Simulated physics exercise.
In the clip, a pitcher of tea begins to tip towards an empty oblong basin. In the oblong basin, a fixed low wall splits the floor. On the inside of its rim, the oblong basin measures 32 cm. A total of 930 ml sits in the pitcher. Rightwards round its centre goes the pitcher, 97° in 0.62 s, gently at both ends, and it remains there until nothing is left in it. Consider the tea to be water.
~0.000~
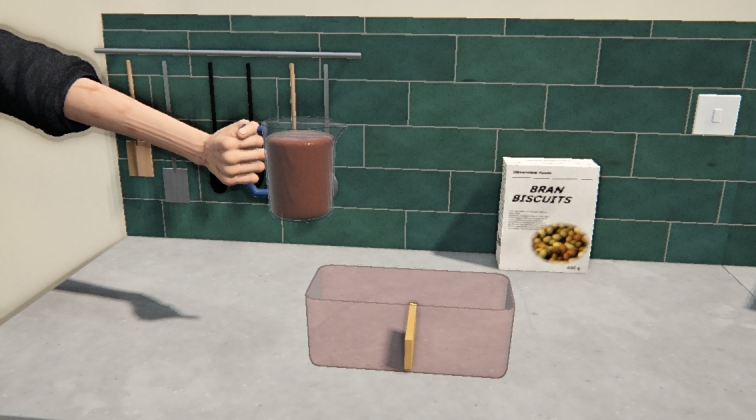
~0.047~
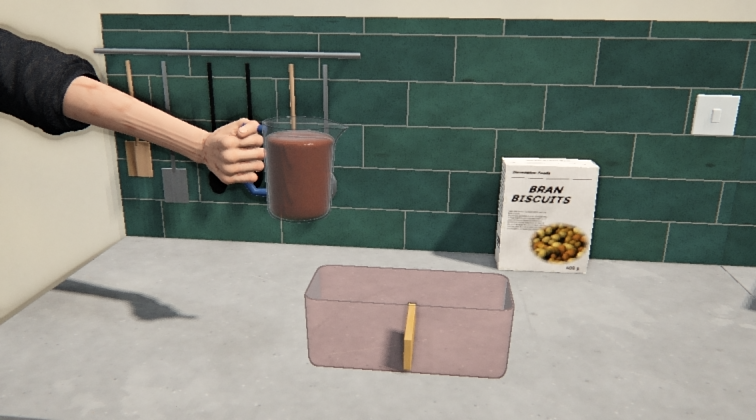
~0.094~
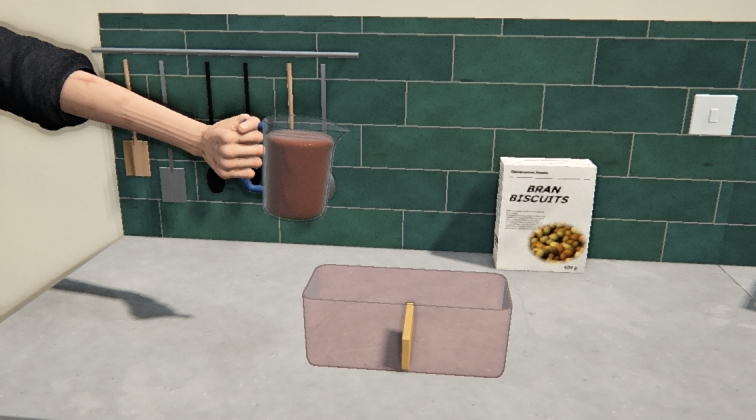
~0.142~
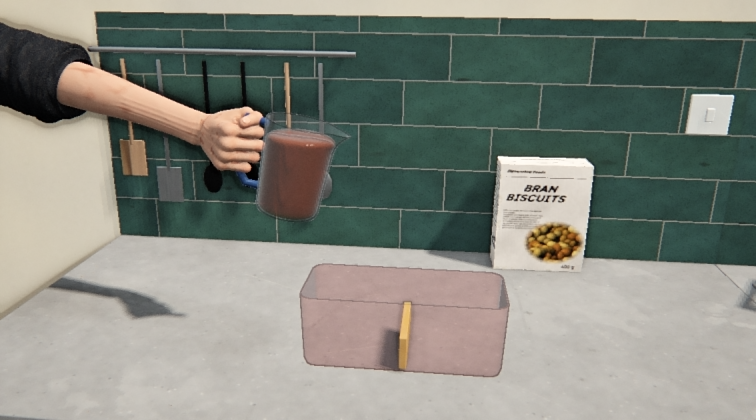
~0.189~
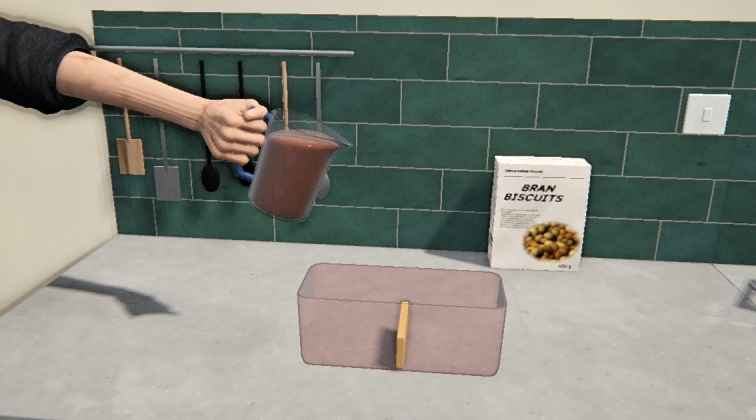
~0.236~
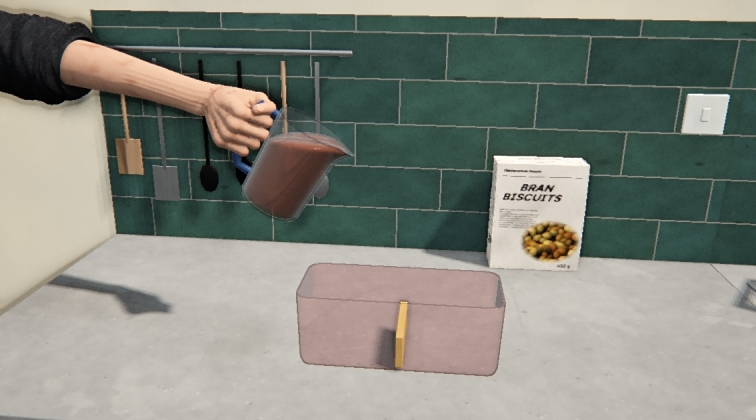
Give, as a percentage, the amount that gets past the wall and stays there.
Past the wall: About 30 %.
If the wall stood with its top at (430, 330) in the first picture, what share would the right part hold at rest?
Estimate: Close to 5 per cent.
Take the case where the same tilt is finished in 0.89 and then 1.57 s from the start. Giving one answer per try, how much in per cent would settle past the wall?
30 then 40 %.
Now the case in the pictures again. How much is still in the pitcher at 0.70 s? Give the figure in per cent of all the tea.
Roughly 28 per cent.
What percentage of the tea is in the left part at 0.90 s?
Roughly 50 percent.
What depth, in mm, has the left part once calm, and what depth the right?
Left roughly 32 mm; right roughly 16 mm.
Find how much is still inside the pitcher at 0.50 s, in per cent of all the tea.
Still held: Roughly 68 % of the total.
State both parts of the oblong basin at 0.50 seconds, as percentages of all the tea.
3 left and 4 right, roughly.
Then, 0.50 s in, the tilt is 88° and 67 per cent is still to pour, 3 is left of the wall and 4 right of it.
Then, 0.70 s in, the tilt is 97° and 29 per cent is still to pour, 32 is left of the wall and 15 right of it.
Then, 0.90 s in, the tilt is 97° and 10 per cent is still to pour, 50 is left of the wall and 29 right of it.
Then, 1.12 s in, the tilt is 97° and 3 per cent is still to pour, 61 is left of the wall and 30 right of it.
Finally, 66 per cent lies left of the wall, 30 right of it and 4 outside.
